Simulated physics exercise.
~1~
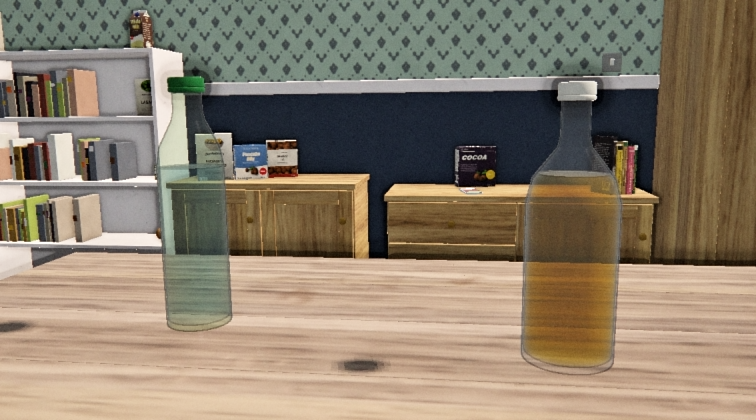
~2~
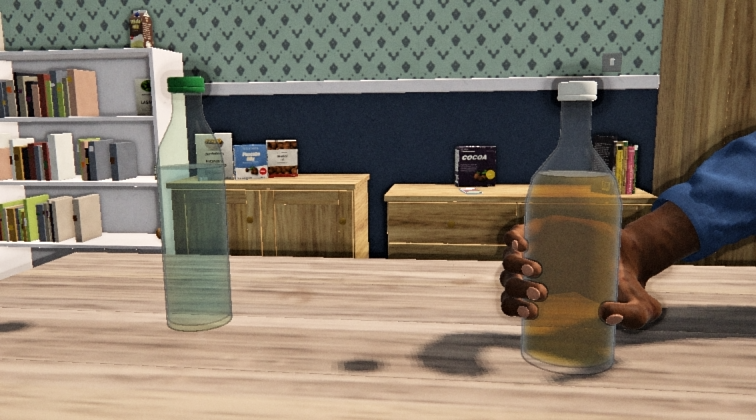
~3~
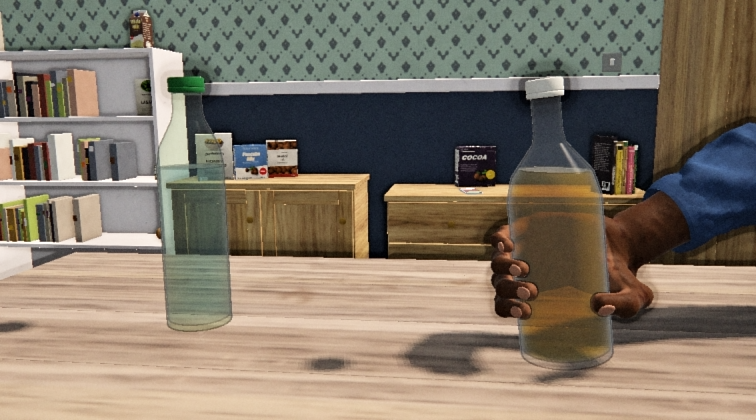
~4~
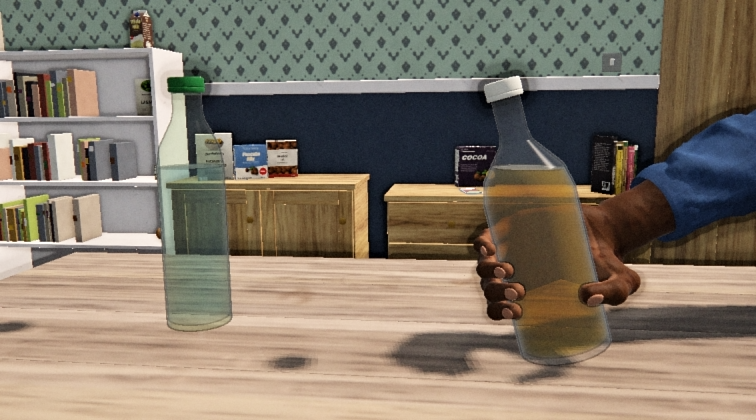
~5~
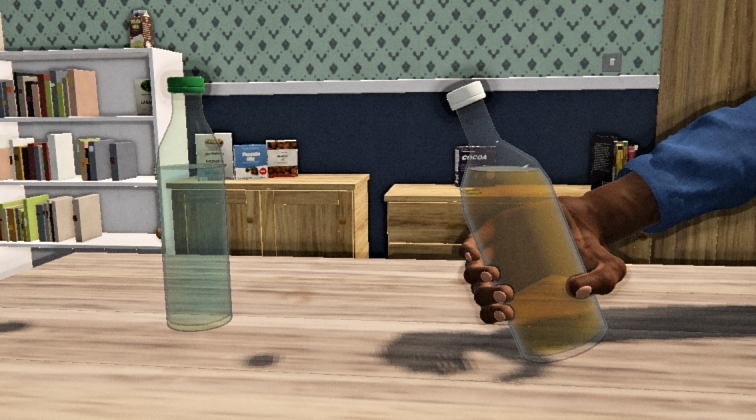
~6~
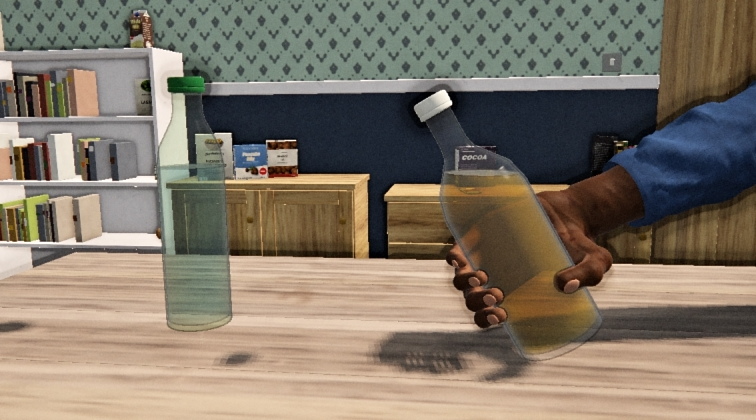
On a wooden table in a room with bookshelves and cabinets, two capped bottles stand upright, each partly filled with liquid. A hand reaches in from the right, grips the right bottle of amber liquid and tilts it leftward.
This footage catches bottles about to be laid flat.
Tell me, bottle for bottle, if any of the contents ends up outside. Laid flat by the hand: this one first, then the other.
Left bottle - contents stay inside, right bottle - contents stay inside.
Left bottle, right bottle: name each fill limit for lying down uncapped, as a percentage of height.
First 22 percent, second 24 percent.
Soon after, the right bottle is nearly down; right bottle, nothing comes out.
Later, the right bottle lies flat; right bottle, nothing comes out.
In the end, both lie flat; right bottle, nothing comes out; left bottle, nothing comes out.
